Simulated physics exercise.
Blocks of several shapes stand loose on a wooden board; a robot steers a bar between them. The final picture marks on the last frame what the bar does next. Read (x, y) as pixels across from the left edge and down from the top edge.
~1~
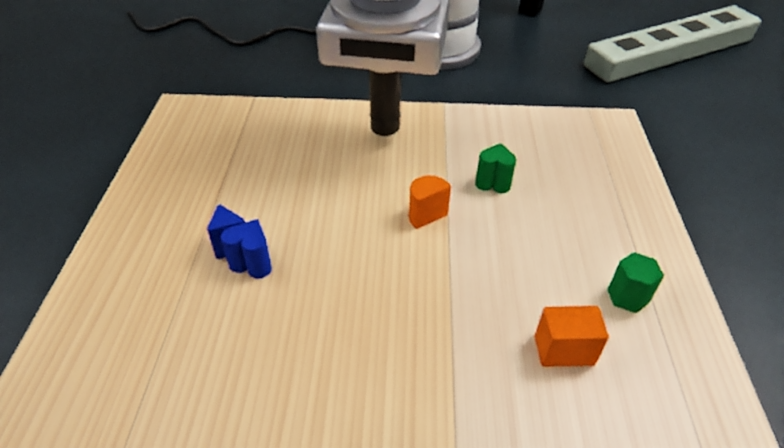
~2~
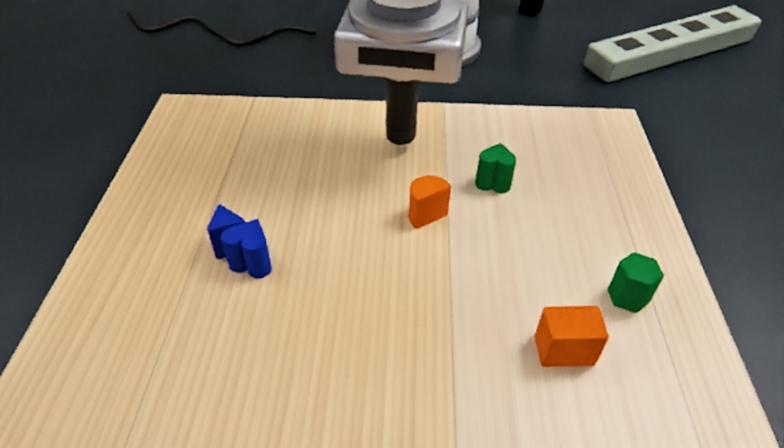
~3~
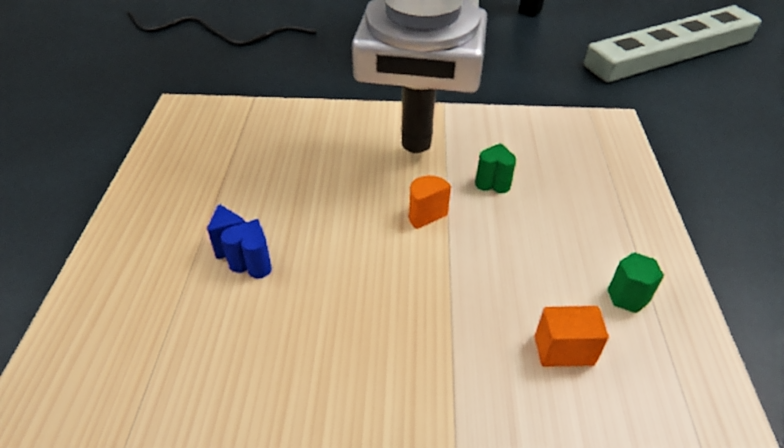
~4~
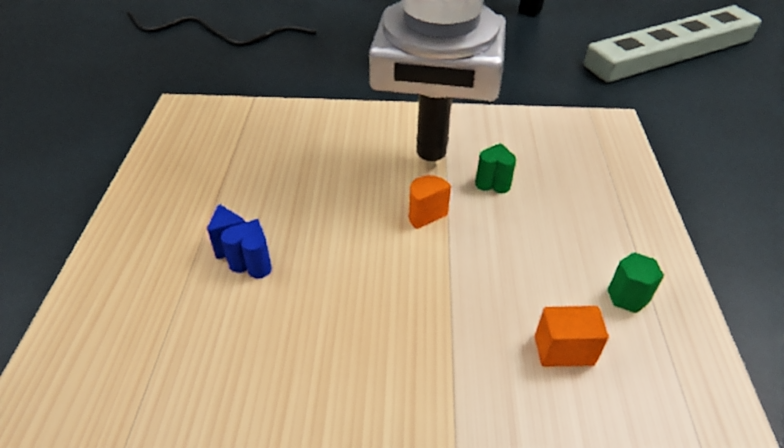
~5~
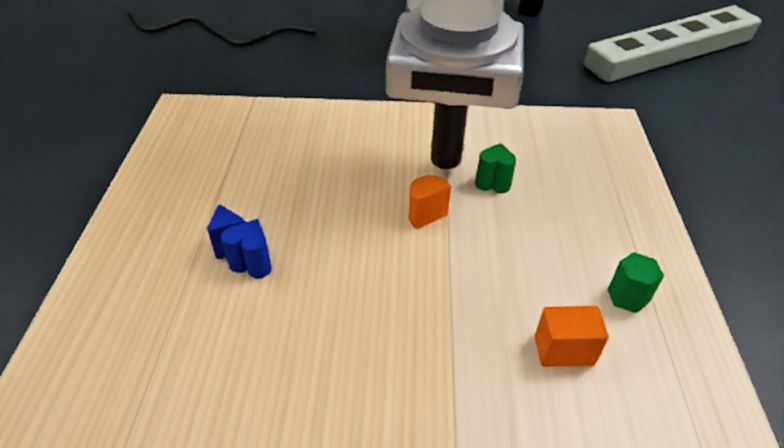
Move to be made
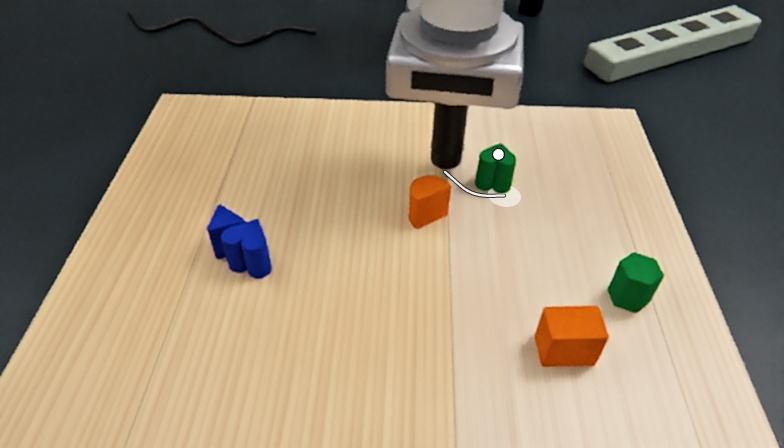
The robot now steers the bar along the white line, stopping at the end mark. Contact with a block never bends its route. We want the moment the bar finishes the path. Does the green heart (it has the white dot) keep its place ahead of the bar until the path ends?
Final answer: Yes.
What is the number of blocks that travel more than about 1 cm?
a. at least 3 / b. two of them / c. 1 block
c (1 block)
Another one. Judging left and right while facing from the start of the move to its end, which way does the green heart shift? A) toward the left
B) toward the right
A (toward the left)
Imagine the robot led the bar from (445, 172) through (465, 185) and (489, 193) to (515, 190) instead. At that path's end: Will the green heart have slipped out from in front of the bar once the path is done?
Answer: No.
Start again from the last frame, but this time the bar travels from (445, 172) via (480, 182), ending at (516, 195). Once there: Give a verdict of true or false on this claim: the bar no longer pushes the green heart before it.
The statement is incorrect.
The drawn path runs from (445, 172) by way of (460, 185) and (480, 195) to (504, 195); the dot is on the green heart.
What follows on the original path. Halfway along, bar (470, 180); green heart (506, 156), turned 25° anticlockwise.
At the end, bar (507, 184); orange D-shaped block not moved; green heart (529, 152), turned 80° anticlockwise.
